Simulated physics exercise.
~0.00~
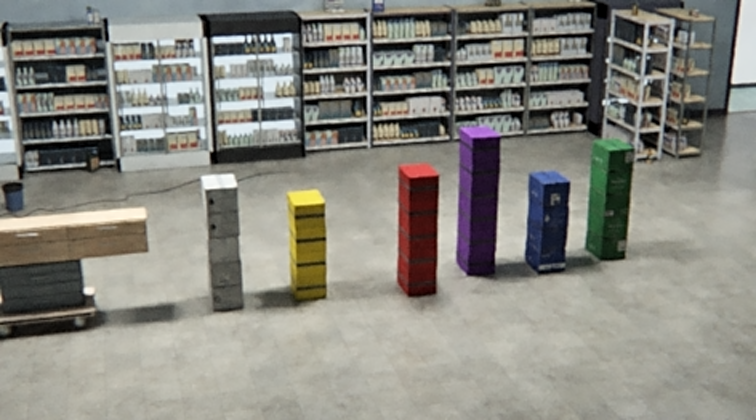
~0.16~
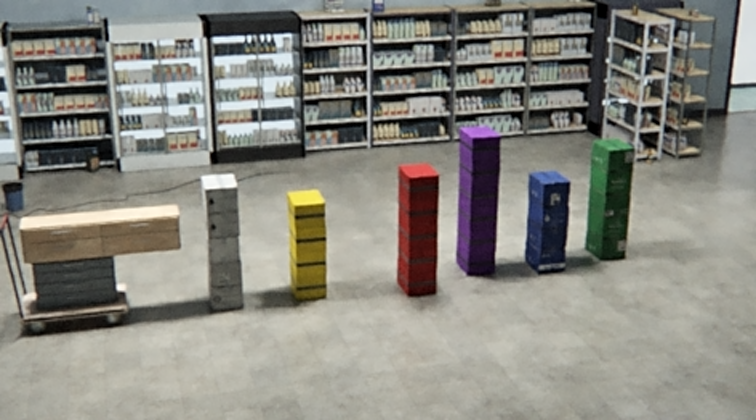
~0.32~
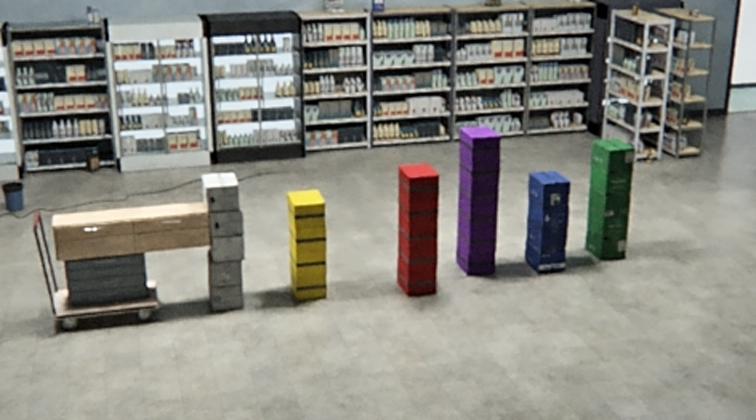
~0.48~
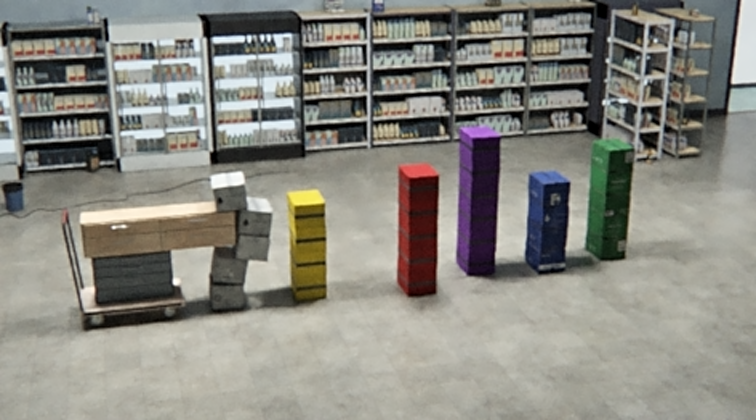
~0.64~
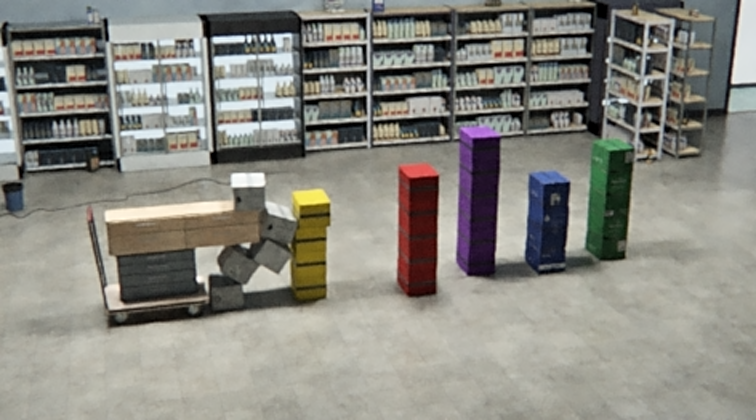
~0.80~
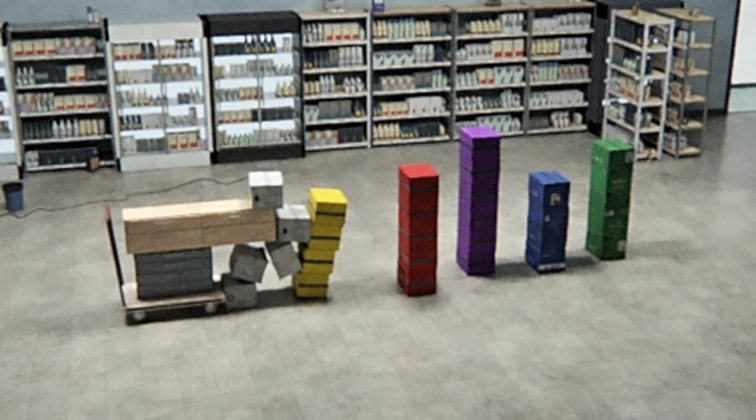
A loaded trolley rolls right, knocks the pale carton column apart and tilts the yellow one.
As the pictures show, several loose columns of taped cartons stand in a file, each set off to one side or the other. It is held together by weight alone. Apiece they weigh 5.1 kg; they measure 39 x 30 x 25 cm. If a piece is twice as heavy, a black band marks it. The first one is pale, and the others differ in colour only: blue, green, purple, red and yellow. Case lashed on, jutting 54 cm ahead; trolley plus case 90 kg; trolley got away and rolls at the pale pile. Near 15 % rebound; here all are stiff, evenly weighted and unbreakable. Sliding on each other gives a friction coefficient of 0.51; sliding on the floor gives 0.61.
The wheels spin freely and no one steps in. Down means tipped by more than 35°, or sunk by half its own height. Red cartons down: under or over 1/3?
Under.
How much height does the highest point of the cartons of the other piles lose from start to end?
Around 0 centimetres.
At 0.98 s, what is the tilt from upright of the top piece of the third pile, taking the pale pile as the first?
I'd say it's at some 0° by then.
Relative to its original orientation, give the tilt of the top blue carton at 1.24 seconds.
Roughly 0°.
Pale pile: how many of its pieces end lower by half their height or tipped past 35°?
That happens to 2 of them.
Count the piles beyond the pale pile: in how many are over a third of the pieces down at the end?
In total, 1.
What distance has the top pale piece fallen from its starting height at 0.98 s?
About 0 cm.
After 0.98 s, 2 of the pale pile down; none of the 5 red cartons down (0 of 24 in all colours); top red carton unmoved; top yellow carton 23° from how it stood.
After 1.24 s, 2 of the pale pile down; none of the 5 red cartons down (3 of 24 in all colours); top red carton unmoved; top yellow carton 61° from how it stood, 40 cm lower.
In the end (1.9 s), 2 of the pale pile down; none of the 5 red cartons down (3 of 24 in all colours); top red carton unmoved; top yellow carton 72° from how it stood, 51 cm lower. That is 0 per cent. From the last view, middles, top red carton near (420, 182), top yellow carton near (386, 248).
